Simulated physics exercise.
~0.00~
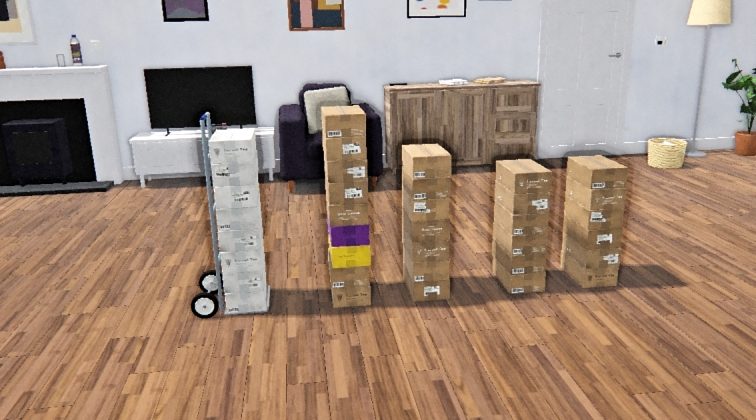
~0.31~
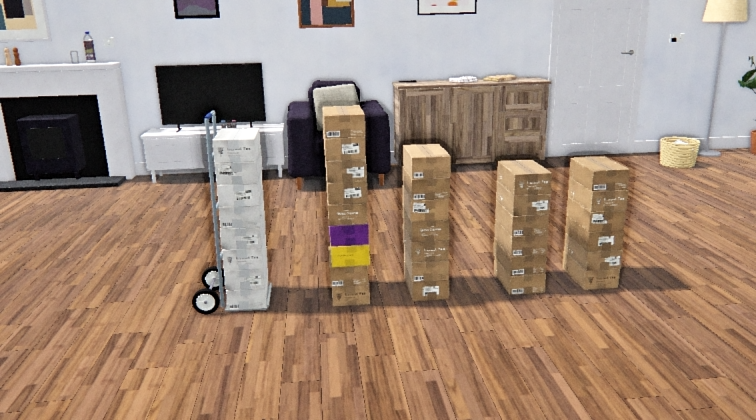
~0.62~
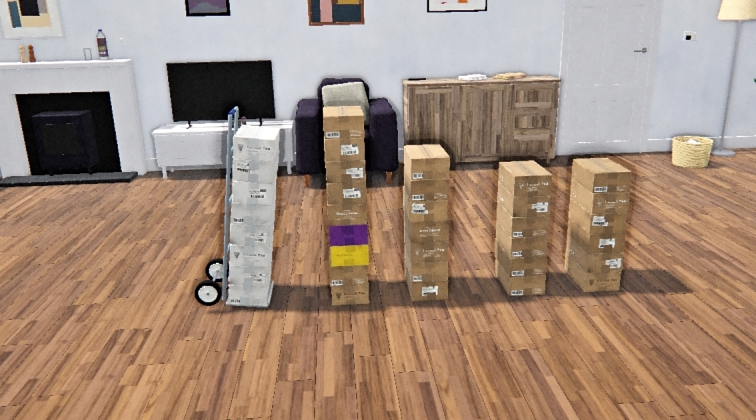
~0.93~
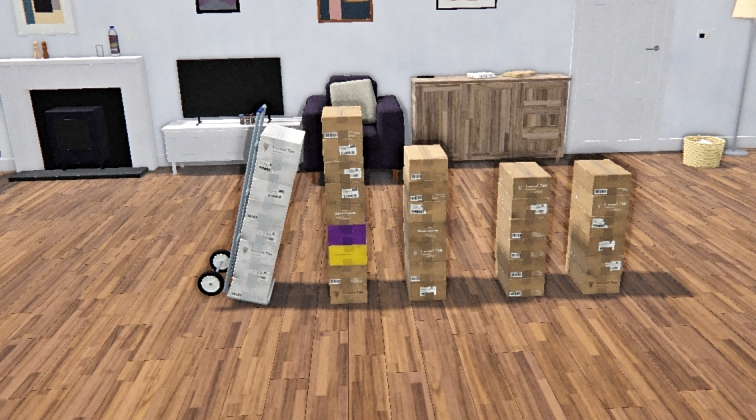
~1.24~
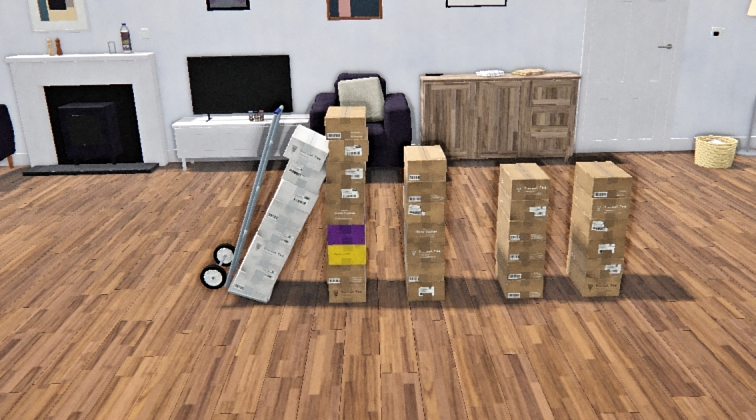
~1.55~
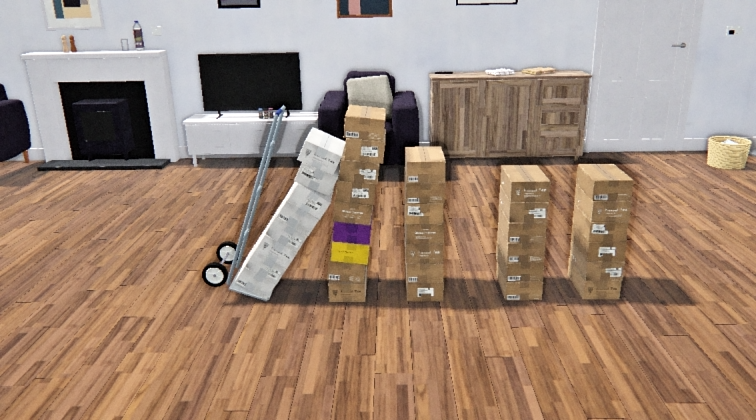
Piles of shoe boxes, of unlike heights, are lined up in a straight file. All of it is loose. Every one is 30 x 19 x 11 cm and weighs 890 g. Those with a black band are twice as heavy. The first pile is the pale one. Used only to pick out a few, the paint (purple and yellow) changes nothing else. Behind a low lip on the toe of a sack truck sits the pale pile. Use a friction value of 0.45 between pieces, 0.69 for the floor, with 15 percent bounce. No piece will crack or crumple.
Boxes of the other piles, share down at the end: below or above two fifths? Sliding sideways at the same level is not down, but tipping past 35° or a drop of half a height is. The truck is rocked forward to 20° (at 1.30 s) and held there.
Above.
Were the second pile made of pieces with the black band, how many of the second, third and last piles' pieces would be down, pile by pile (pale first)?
Second 0, third 0, last 0.
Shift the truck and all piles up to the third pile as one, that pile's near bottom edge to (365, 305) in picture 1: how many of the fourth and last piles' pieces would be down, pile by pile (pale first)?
Counts down: Fourth 5; last 6.
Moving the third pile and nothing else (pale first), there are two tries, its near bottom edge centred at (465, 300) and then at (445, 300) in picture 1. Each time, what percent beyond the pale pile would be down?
I'd say close to 90 percent, then close to 90 percent.
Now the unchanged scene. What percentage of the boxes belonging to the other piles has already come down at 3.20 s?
It's 95 percent at that point.
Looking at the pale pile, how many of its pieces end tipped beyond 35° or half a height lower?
In total, 8 of the pale pieces.
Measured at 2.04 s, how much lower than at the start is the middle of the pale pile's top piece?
About 15 cm.
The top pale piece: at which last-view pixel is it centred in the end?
Close to (407, 197).
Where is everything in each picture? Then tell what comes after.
In the first frame (places mark the middle of the side facing us; the camera moves round a little), truck frame (206, 161) 0° forward; purple box (350, 236); yellow box (351, 257); the rest undisturbed.
Truck frame (210, 159) 1° forward; purple box (350, 236), in the second frame.
Truck frame (229, 154) 7° forward, top of the pale pile leaning 7°; purple box (349, 236); the rest undisturbed, in the third frame.
Truck frame (252, 151) 15° forward, top of the pale pile leaning 16°; purple box (347, 235); the rest undisturbed, in the fourth frame.
Truck frame (265, 151) 20° forward, top of the pale pile leaning 27°; purple box (346, 235); 3 disturbed, none down, in the fifth frame.
Truck frame (266, 151) 20° forward, top of the pale pile leaning 26°; purple box (352, 234) leaning 7°; yellow box (350, 253) leaning 7°; steepest lean 7°, the box at (359, 173); 8 disturbed, none down, in the sixth frame.
After 2.04 s, 8 of the pale pile down; 1 of the 28 other boxes down; yellow box leaning 25°; purple box leaning 25°.
After 2.54 s, 8 of the pale pile down; 16 of the 28 other boxes down; yellow box leaning 41°, 8 cm lower; purple box leaning 41°, 10 cm lower.
After 3.20 s, 8 of the pale pile down; 27 of the 28 other boxes down; yellow box leaning 46°, 8 cm lower; purple box leaning 46°, 12 cm lower.
At rest (4.2 s), 8 of the pale pile down; 27 of the 28 other boxes down; purple box leaning 46°, 12 cm lower; yellow box leaning 46°, 9 cm lower. That is 96 per cent. As the last picture would show them, middles, purple box near (415, 245), yellow box near (401, 258).
